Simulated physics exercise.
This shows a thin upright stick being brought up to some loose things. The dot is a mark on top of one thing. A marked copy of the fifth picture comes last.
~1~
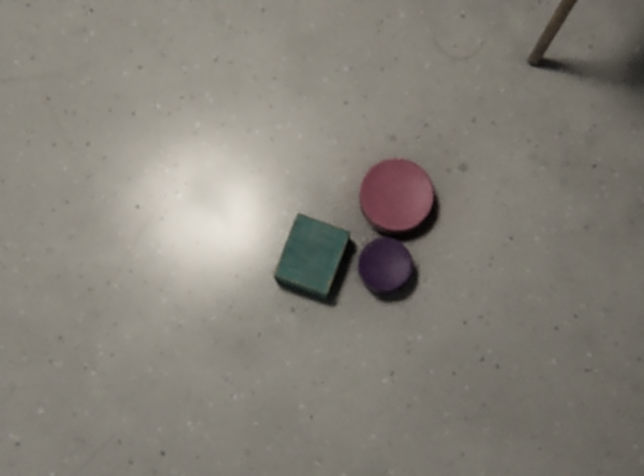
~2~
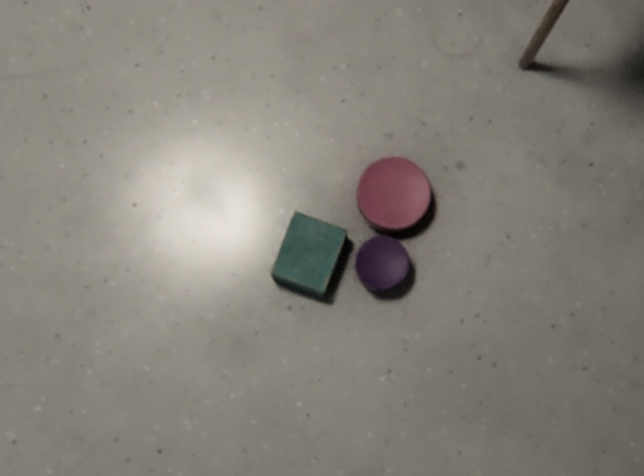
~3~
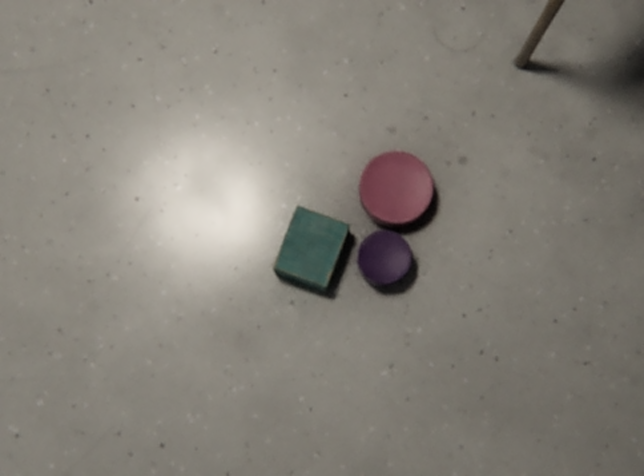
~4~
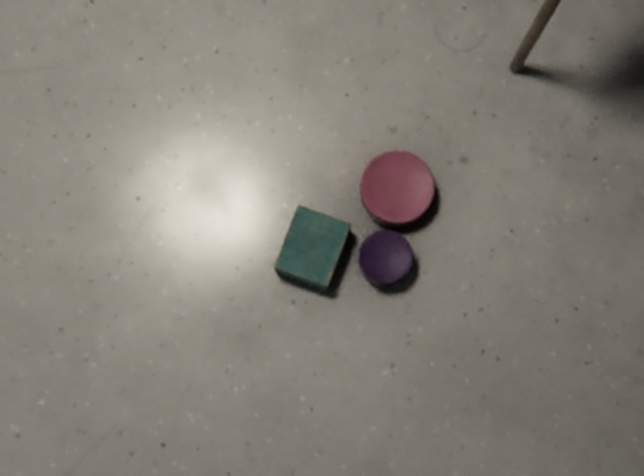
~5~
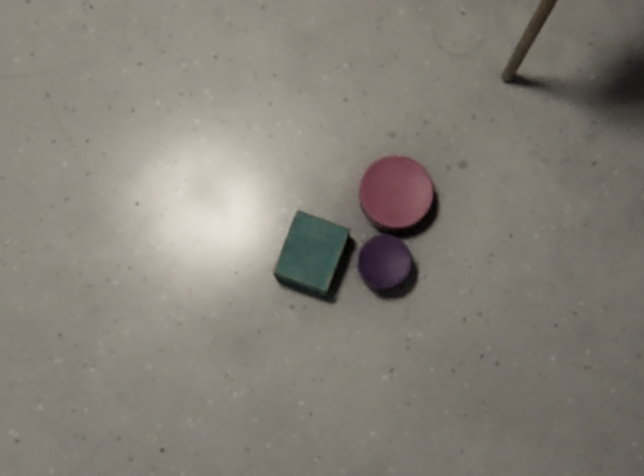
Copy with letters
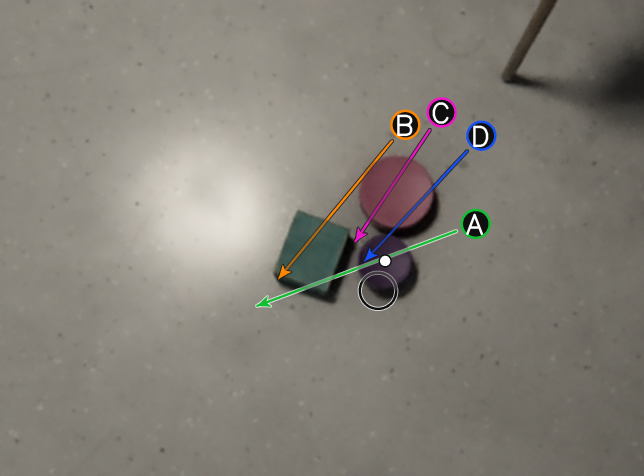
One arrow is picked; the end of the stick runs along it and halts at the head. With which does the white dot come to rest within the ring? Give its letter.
Stroke D brings the dot into the ring.
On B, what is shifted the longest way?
It is the turquoise block.
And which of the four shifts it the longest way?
Stroke C.
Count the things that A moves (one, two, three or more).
Two.
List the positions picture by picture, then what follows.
In the first frame, purple jar (385, 267); pink jar (396, 198); turquoise block (313, 257).
In the second frame, turquoise block (310, 255); purple jar (382, 265).
In the third frame, pink jar (395, 191); turquoise block (312, 249).
In the fourth frame, purple jar (385, 259); pink jar (396, 190).
In the fifth frame, turquoise block (312, 254); purple jar (384, 264); pink jar (395, 195).
On the marked copy, A from (456, 231) to (257, 306); B from (392, 141) to (279, 278); C from (430, 130) to (355, 241); D from (467, 151) to (365, 261); the ring at (378, 291); the white dot at (386, 261).
With D. Early on, foot of the stick (431, 191); purple jar (384, 264); pink jar (390, 197).
Further on, foot of the stick (393, 230); purple jar (384, 265); pink jar (359, 203); turquoise block (309, 257).
At the end, foot of the stick (365, 261); purple jar (376, 290); pink jar (359, 203); the dot on the purple jar is in the ring.
As for the rest, A leaves the dotted thing at (344, 306); B leaves the dotted thing at (384, 264); C leaves the dotted thing at (390, 341).
